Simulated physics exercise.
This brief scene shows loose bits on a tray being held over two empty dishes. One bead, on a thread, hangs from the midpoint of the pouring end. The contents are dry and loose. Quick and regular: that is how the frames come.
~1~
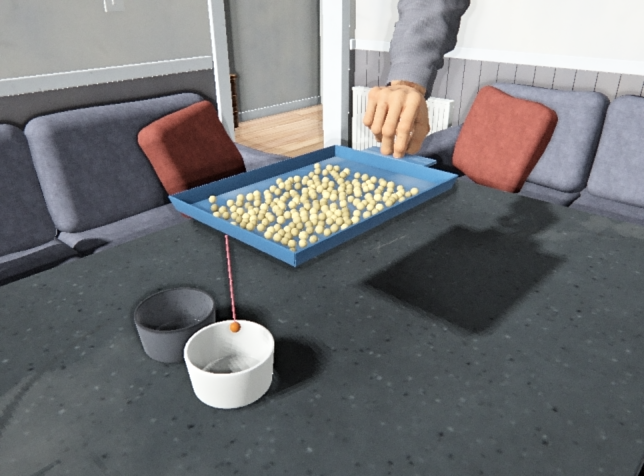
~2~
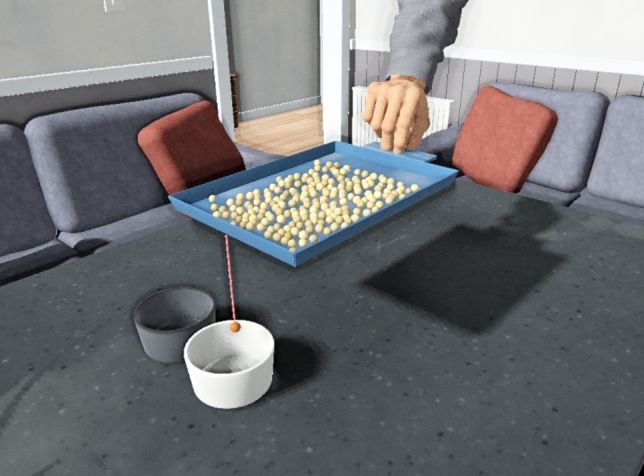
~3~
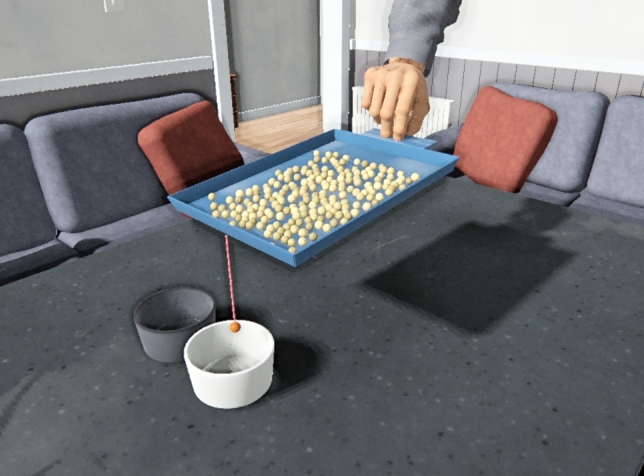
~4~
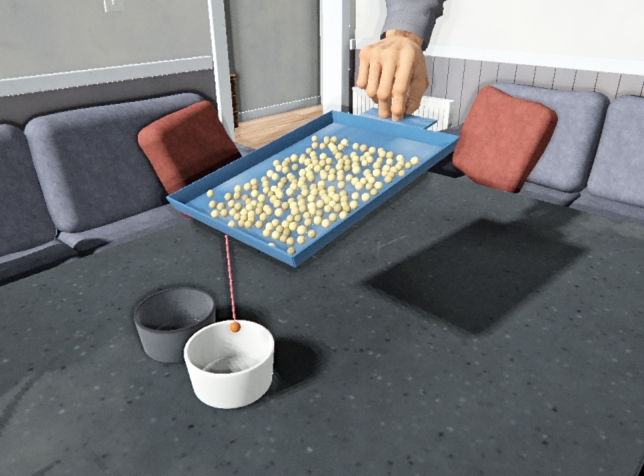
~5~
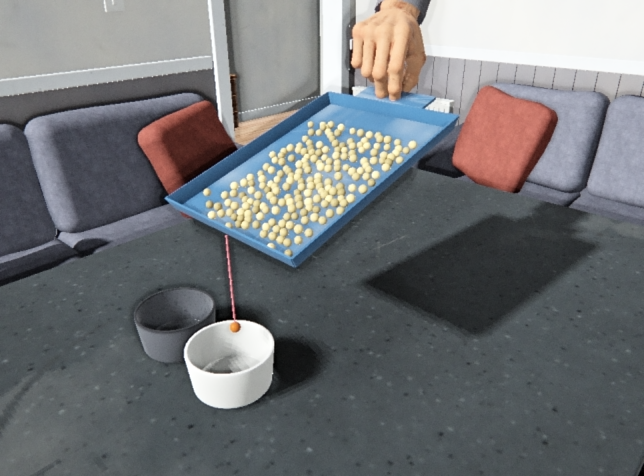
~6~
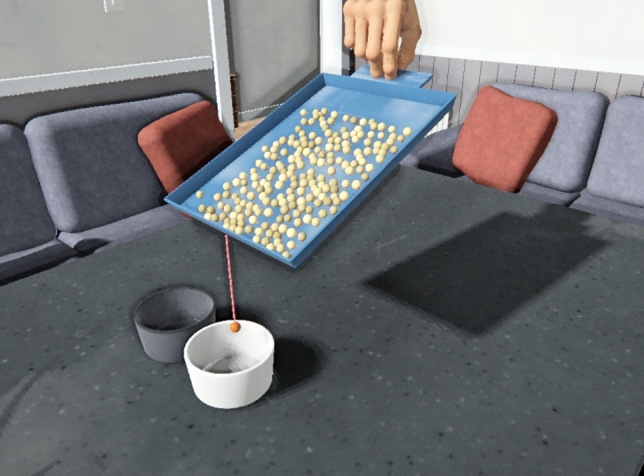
A blue tray of small, pale yellow beans tilted steadily as a hand raised its far end, and the beans began shifting across it, while a bead hung still above a grey dish and a white one.
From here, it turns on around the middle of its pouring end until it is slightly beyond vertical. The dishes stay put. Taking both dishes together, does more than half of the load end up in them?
No.
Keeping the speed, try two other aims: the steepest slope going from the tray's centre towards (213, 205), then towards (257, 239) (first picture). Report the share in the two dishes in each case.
First case about 80 percent; second case about 20 percent.
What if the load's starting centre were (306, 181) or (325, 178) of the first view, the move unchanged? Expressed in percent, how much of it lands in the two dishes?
30 % and 20 %.
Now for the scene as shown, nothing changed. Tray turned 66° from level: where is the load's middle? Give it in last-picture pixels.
The centre of the load shows up near (234, 232) in the last view.
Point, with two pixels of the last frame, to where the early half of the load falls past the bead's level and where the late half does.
Around (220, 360) first; around (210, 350) second.
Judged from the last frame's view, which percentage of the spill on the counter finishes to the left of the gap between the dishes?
Close to 70 per cent of the spill, I think.
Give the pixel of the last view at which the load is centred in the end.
(191, 416).
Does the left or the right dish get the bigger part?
Fuller: The right-hand dish.
Just after the last frame, tray tipped steeply; the larger part on the tray; just a few in the right dish; just a few outside both; roughly a quarter in the air.
A moment on, tray tipped past a quarter turn; about a tenth on the tray; roughly a quarter in the right dish; just a few in the left dish; roughly half outside both; roughly a quarter in the air.
Further on, tray tipped past a quarter turn; roughly a quarter in the right dish; just a few in the left dish; roughly two thirds outside both.
When it is over, tray tipped past a quarter turn; roughly a quarter in the right dish; just a few in the left dish; roughly two thirds outside both.
